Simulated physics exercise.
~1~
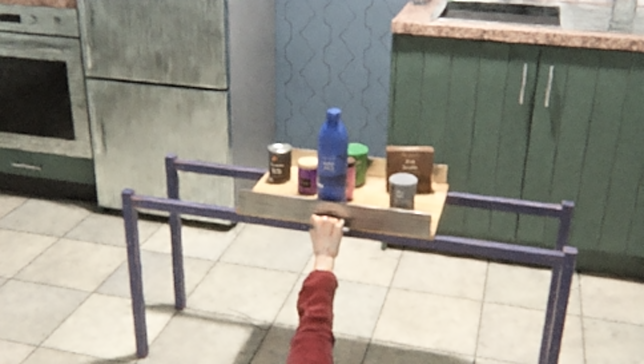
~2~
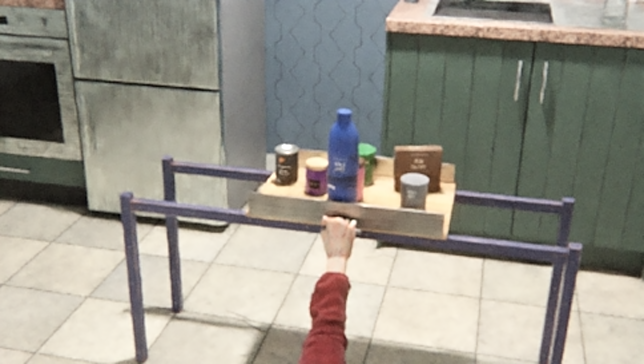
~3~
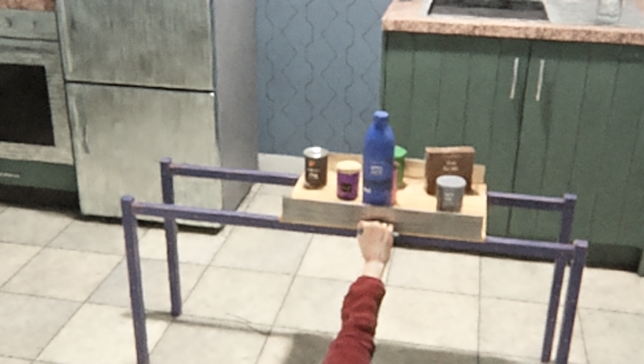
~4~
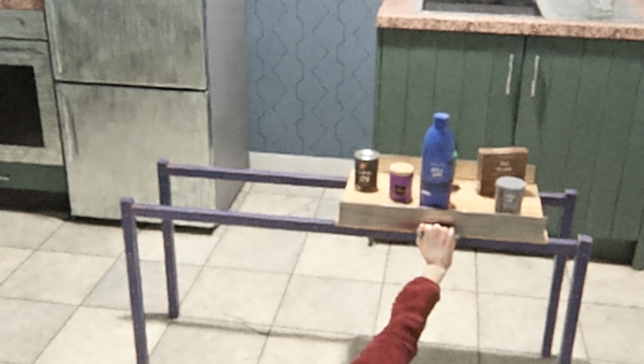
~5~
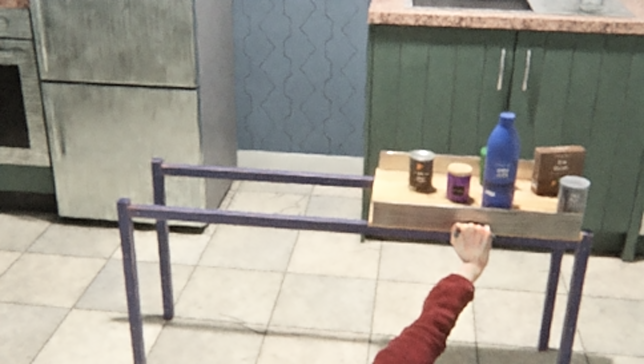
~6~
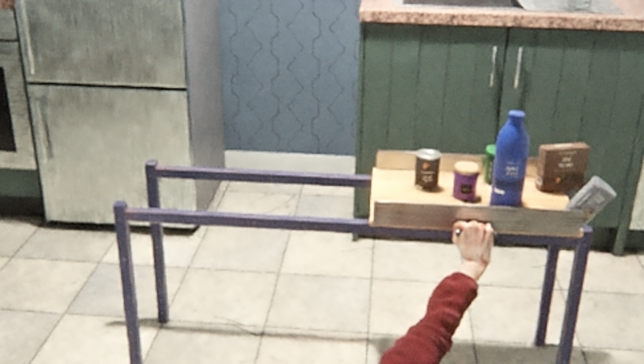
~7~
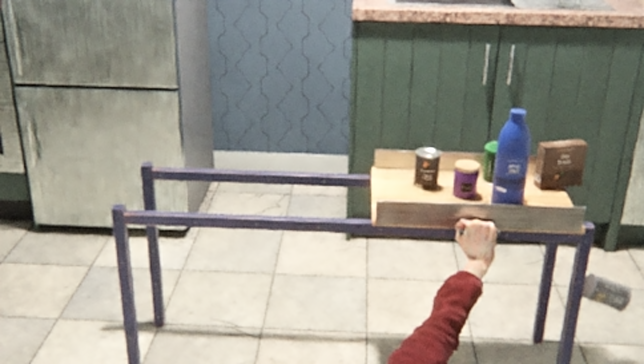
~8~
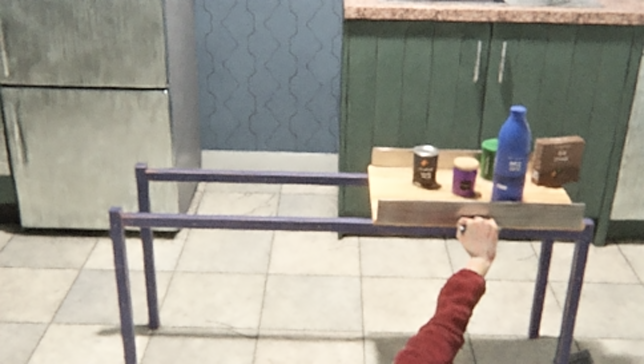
A hand slides a tray of containers right until a grey tin tips off.
